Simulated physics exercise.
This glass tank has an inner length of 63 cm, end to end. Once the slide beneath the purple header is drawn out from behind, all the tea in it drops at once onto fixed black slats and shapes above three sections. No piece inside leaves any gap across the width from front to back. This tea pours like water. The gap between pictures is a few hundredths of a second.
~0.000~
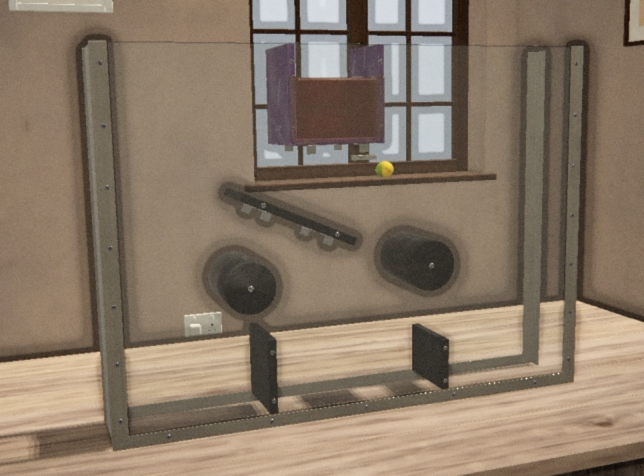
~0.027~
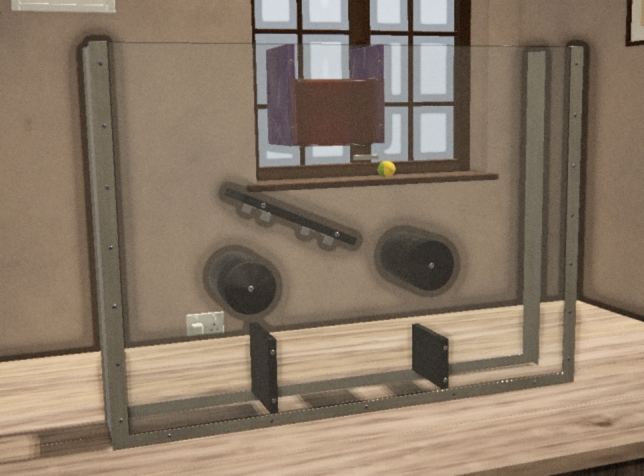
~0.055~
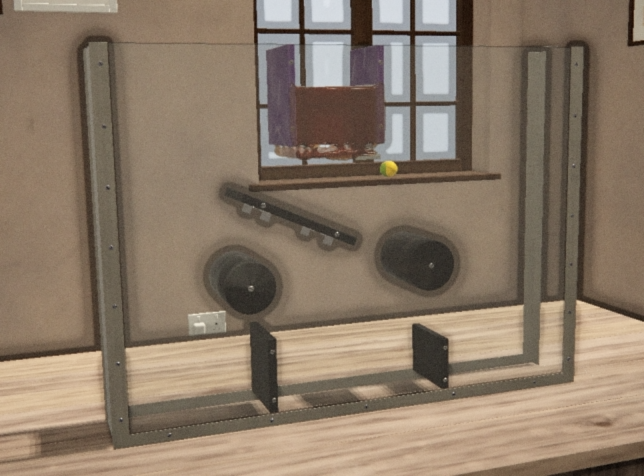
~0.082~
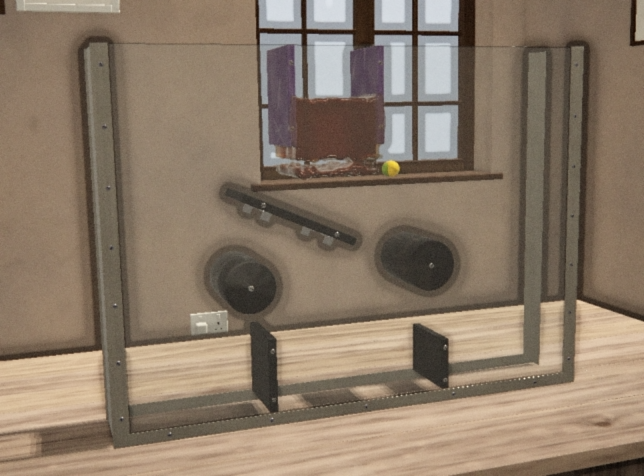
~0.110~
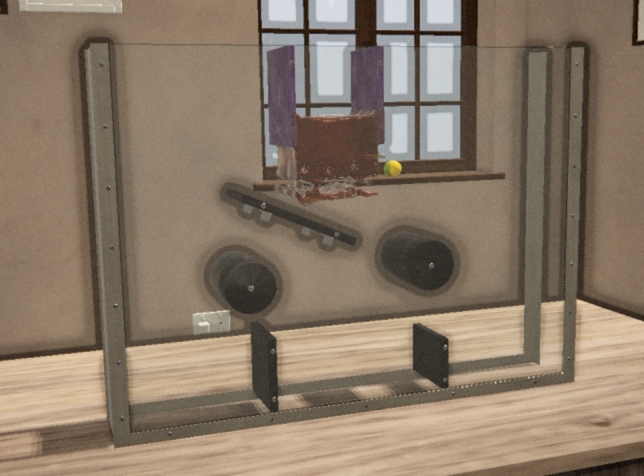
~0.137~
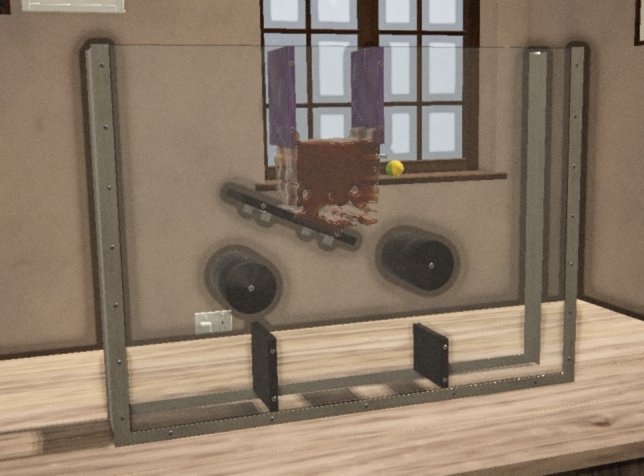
In the video, reddish-brown tea held between purple walls near the top of a glass tank drops downward in a ragged mass, reaching the dark sloping bar below, while the view of the window behind shifts slightly rightward.
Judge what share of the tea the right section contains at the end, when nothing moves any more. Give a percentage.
It contains about 5 in every hundred parts of the tea.
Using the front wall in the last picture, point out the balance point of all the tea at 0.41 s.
Look around (350, 330) on the front wall - that's where it is.
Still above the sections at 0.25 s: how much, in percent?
I'd say around 75 percent.
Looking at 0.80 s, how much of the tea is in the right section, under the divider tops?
I'd say near 6 per cent sits there.
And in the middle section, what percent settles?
Around 80 percent.
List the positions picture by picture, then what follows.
The tea has come down to (308, 139); the highest of it is at (331, 79); the piece under the header is centred near (301, 220); divider tops at (272, 341) and (446, 341), in the first frame.
The tea has come down to (311, 146); the highest of it is at (305, 81), in the second frame.
The tea has come down to (340, 157); the highest of it is at (345, 87), in the third frame.
The tea has come down to (310, 177); the highest of it is at (355, 100); below the header it spans (298, 151) to (377, 146), in the fourth frame.
The tea has come down to (311, 200); the highest of it is at (372, 118); below the header it spans (298, 170) to (377, 168), in the fifth frame.
The tea has come down to (345, 227); the highest of it is at (373, 142); below the header it spans (299, 195) to (378, 198), in the sixth frame.
By 0.25 s the sections hold 0, 26 and 0 per cent, with 74 still above them.
By 0.41 s the sections hold 1, 63 and 1 per cent, with 35 still above them.
By 0.80 s the sections hold 14, 80 and 5 per cent, with 1 still above them.
At rest it is 14 per cent left, 81 middle, 5 right.
